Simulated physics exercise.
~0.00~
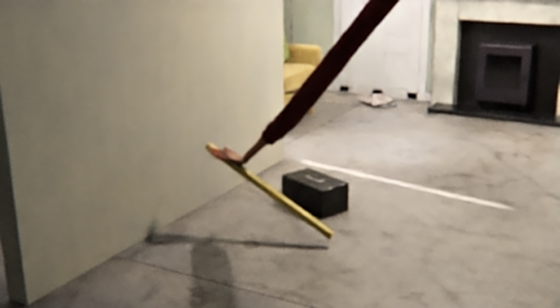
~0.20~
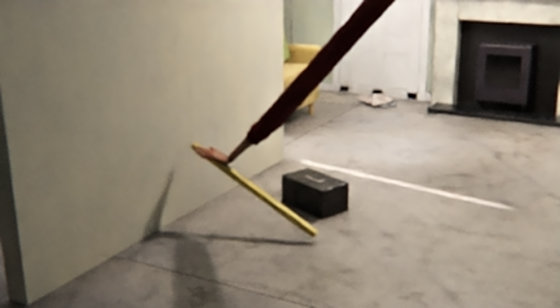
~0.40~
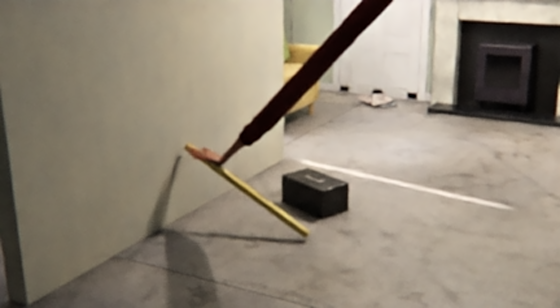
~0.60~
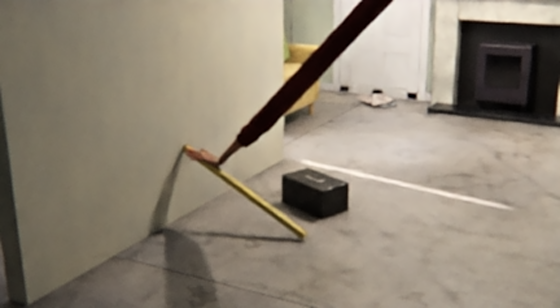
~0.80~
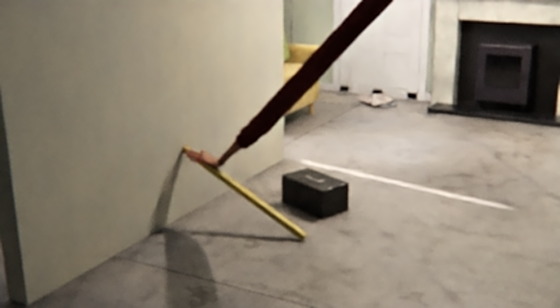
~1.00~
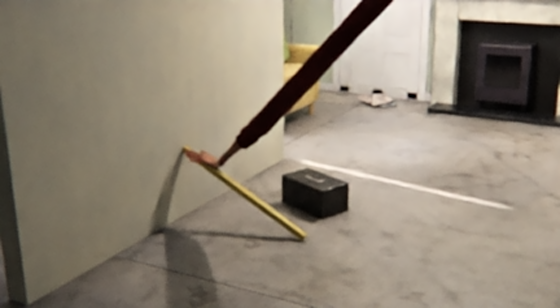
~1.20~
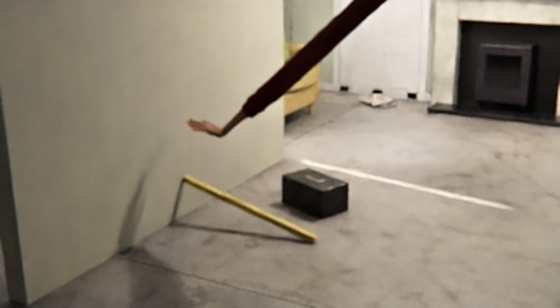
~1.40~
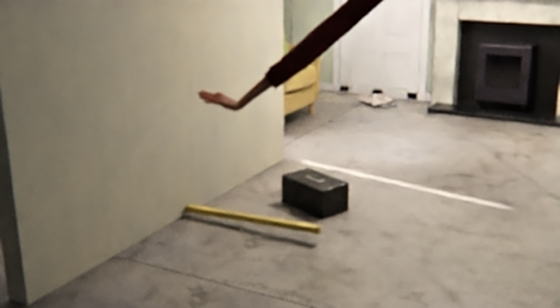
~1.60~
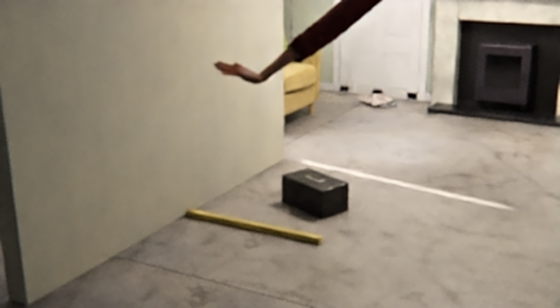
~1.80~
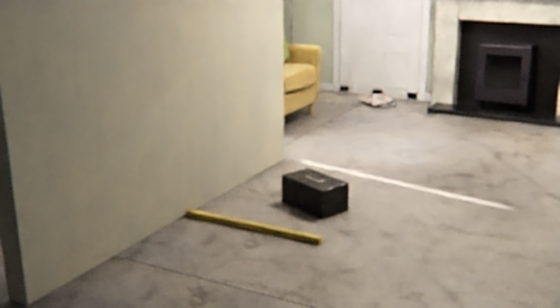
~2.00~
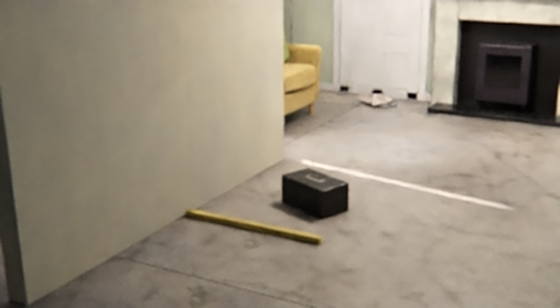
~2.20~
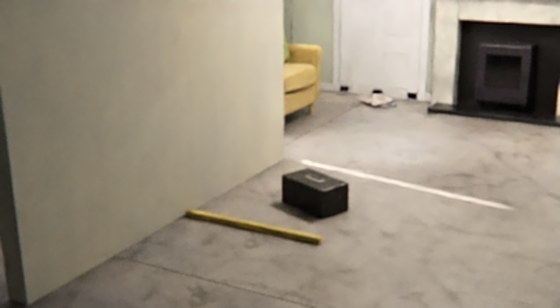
In this clip, a hand moves a slanted yellow pole left until it leans against a bare wall beside a black toolbox, then lets go and withdraws. The pole slides down and ends flat on the floor, while the toolbox stays put.
